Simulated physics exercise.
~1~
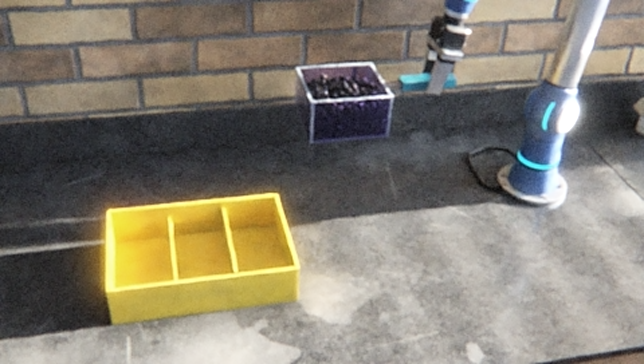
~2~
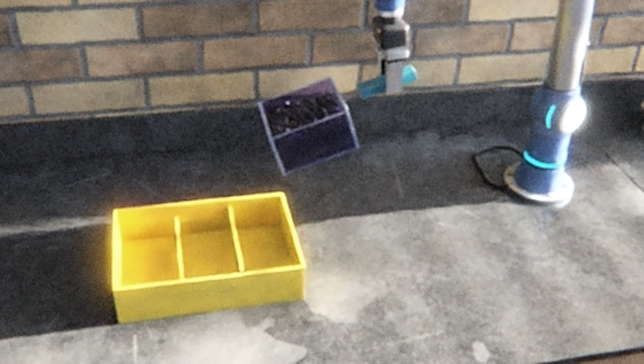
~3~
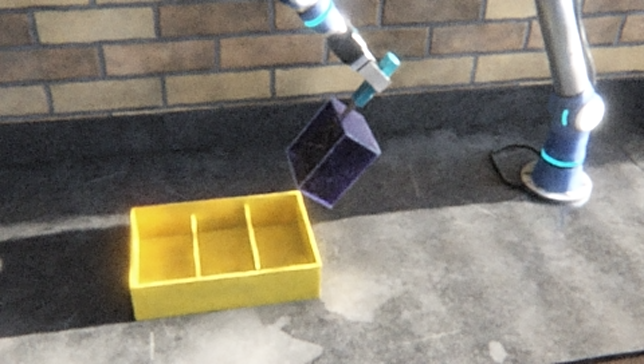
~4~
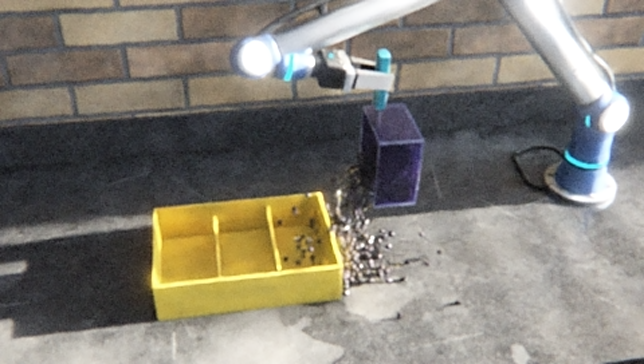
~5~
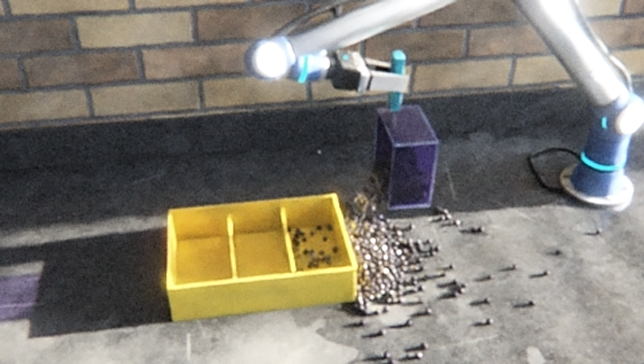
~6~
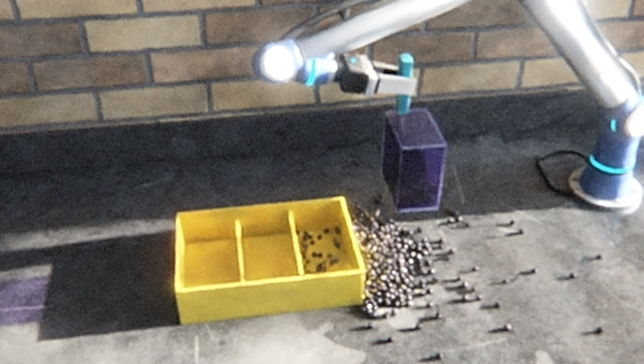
A robot arm tips a dark box, spilling most small pieces beside a yellow crate.
